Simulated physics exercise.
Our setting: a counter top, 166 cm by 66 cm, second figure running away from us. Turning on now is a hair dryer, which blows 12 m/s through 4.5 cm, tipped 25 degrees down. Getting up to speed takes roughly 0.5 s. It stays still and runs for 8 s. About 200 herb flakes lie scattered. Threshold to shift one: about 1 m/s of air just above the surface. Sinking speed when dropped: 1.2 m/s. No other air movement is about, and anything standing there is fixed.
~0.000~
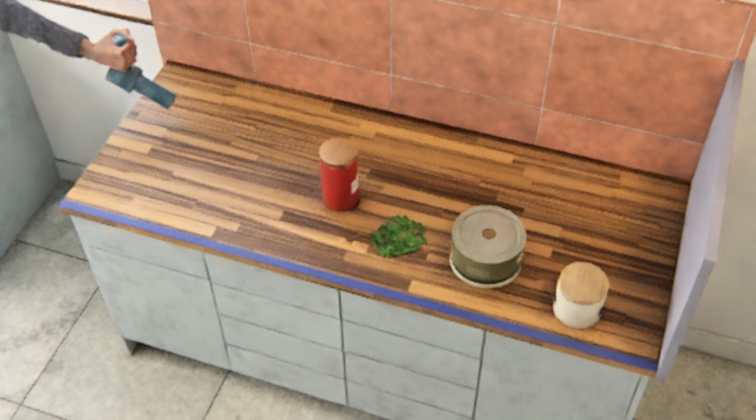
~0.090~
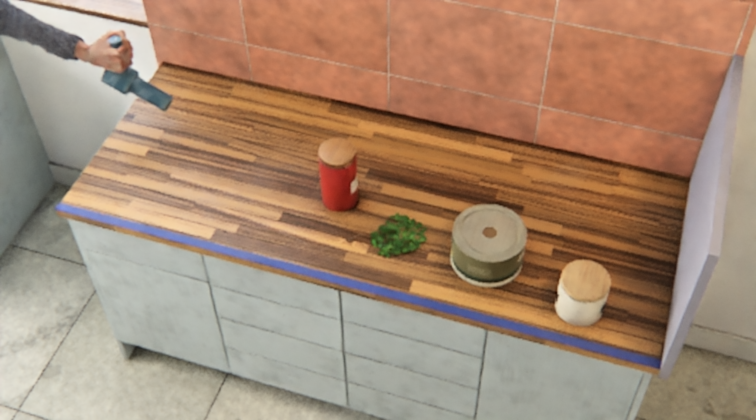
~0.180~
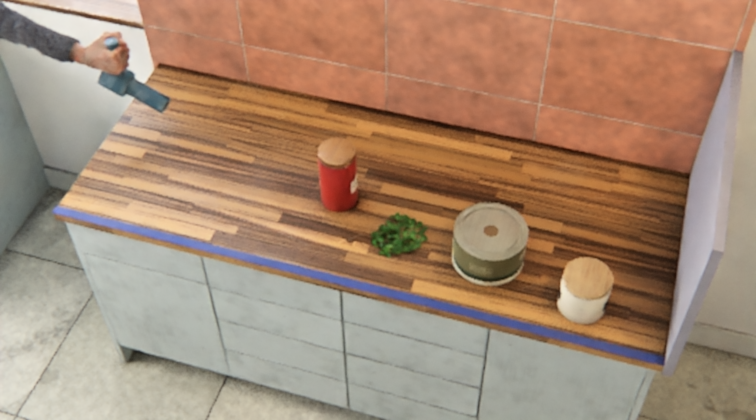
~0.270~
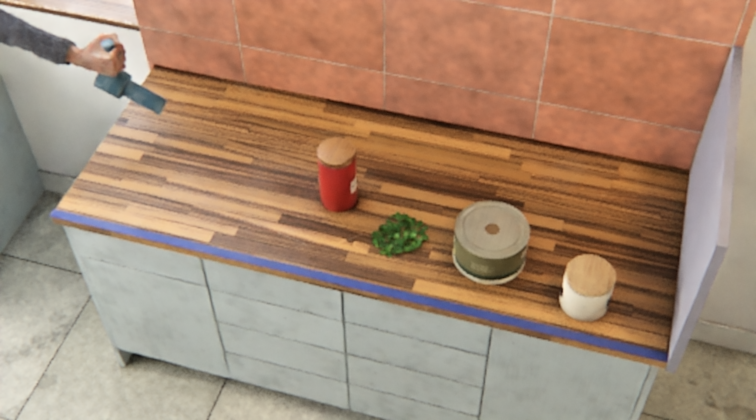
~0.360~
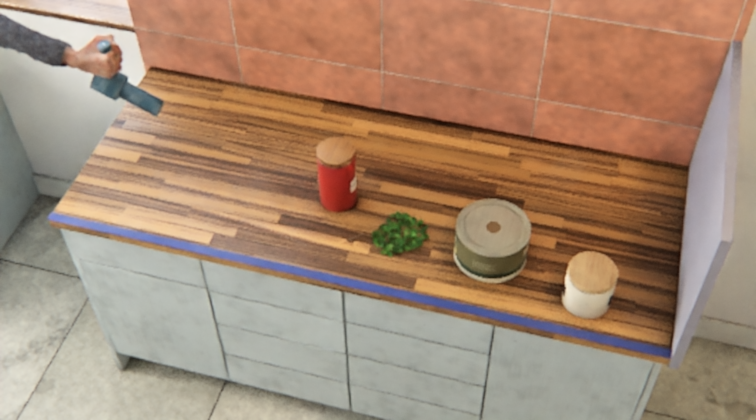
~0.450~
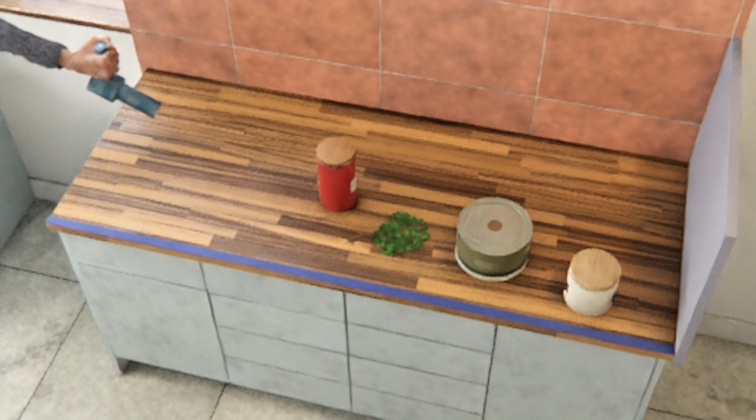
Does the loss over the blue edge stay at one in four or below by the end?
Yes, it stays at or below one in four.
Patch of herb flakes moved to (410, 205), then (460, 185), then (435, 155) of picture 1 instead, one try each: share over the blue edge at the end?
30, 30 and 0 in a hundred, respectively.
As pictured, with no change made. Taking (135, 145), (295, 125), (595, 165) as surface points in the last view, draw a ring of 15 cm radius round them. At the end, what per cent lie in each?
Estimates in listed order: 0 %; 0 %; 0 %.
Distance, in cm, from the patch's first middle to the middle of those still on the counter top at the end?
Roughly 0 cm.
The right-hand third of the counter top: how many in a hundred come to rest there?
About 3 percent.
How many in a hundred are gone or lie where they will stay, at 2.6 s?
40 per cent.
After 1.6 s, 0 % are over the blue edge; the middle of those still in play is near (398, 233); 33 % have settled or left.
After 2.6 s, 0 % are over the blue edge; the middle of those still in play is near (398, 233); 35 % have settled or left.
After 4.4 s, 1 % are over the blue edge; the middle of those still in play is near (400, 235); 44 % have settled or left.
After 8.0 s, at the end, 4 % are over the blue edge; the middle of those still in play is near (400, 235).
